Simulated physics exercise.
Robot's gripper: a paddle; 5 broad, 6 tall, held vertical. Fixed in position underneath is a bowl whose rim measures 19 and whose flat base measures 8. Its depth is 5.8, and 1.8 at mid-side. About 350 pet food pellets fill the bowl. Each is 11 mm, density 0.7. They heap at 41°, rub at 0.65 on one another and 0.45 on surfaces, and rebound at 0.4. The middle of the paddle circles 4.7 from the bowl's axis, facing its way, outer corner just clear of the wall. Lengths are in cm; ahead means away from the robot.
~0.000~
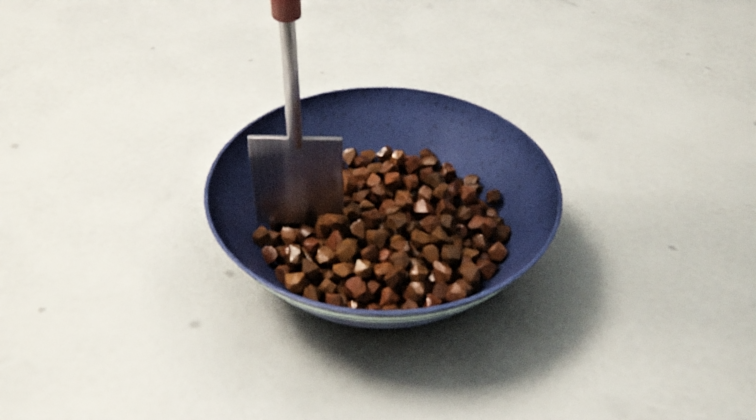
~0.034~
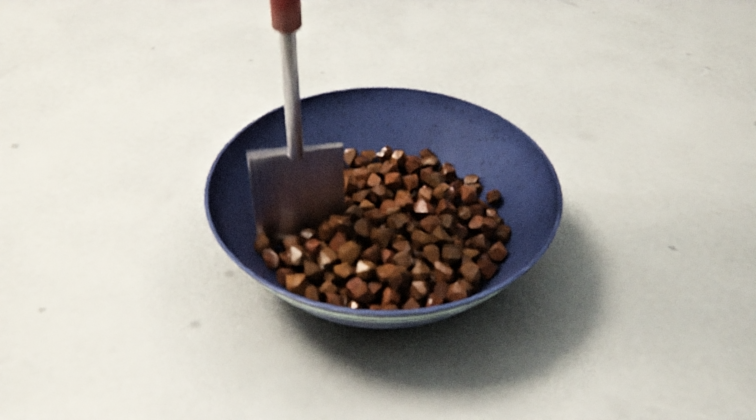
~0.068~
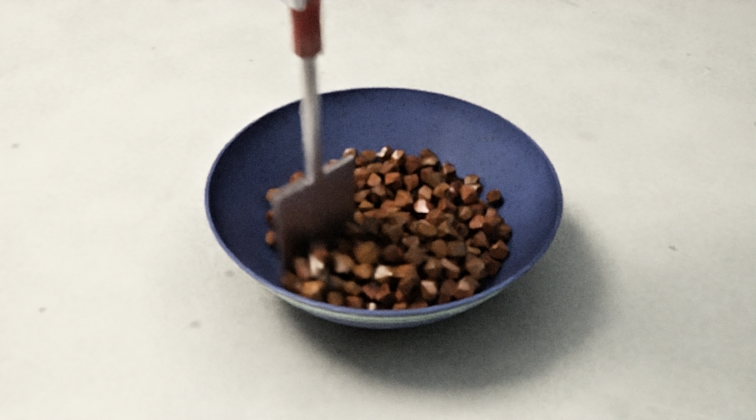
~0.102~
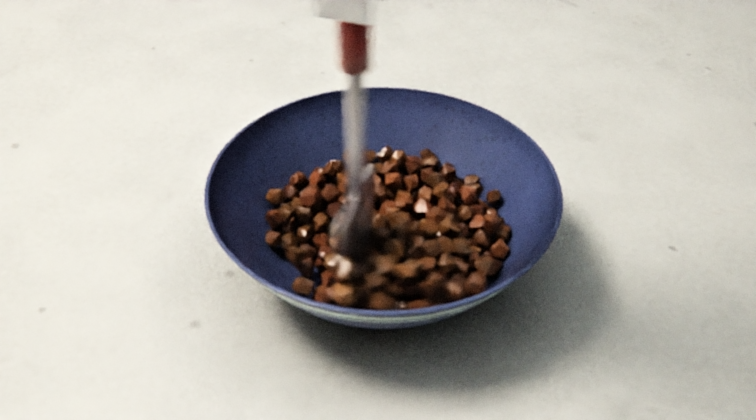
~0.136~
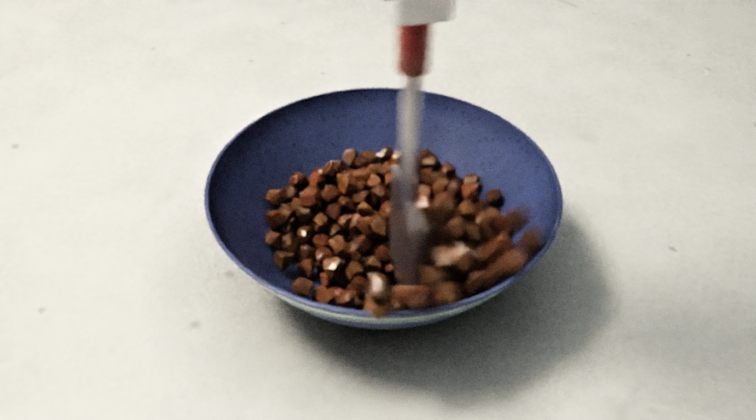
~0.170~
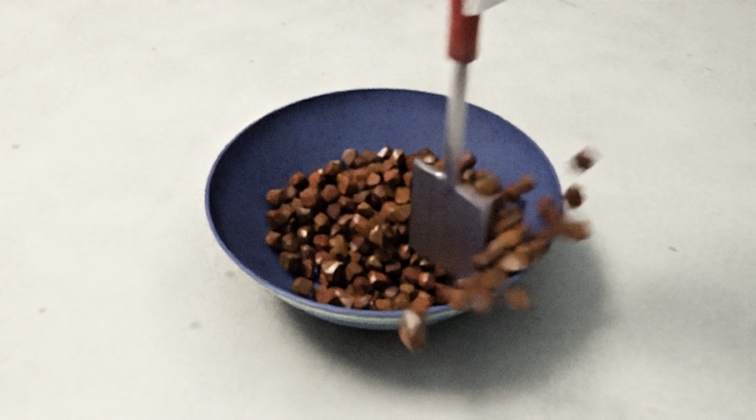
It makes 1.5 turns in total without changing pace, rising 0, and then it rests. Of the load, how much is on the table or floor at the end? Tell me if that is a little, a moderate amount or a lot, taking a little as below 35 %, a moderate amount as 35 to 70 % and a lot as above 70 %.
A moderate amount, from 35 to 70 %.
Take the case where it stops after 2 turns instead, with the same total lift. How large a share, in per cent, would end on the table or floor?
It would be around 50 per cent.
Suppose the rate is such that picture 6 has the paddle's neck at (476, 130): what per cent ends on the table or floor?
I'd put it close to 55 per cent.
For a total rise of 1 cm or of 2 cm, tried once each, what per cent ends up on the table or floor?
Roughly 35 and 25 per cent.
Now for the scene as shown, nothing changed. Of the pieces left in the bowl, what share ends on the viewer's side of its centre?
I'd say around 45 per cent.
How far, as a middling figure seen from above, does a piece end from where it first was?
Some 12 centimetres or so.
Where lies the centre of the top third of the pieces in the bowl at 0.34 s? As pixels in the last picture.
I'd put it at around (320, 145).
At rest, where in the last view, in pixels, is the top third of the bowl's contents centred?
(437, 194).
After 0.34 s, 290° round, highest piece 10 above the table; 279 in the bowl, 32 on the table or floor, 40 in flight or on the tool.
After 0.51 s, 85° round, highest piece 9 above the table; 227 in the bowl, 94 on the table or floor, 30 in flight or on the tool.
After 0.80 s, 180° round, highest piece 6 above the table; 193 in the bowl, 157 on the table or floor, 1 in flight or on the tool.
After 1.50 s, 180° round, highest piece 5 above the table; 193 in the bowl, 158 on the table or floor.
In the end, 193 in the bowl, 158 on the table or floor. That is 45 % on the table or floor.
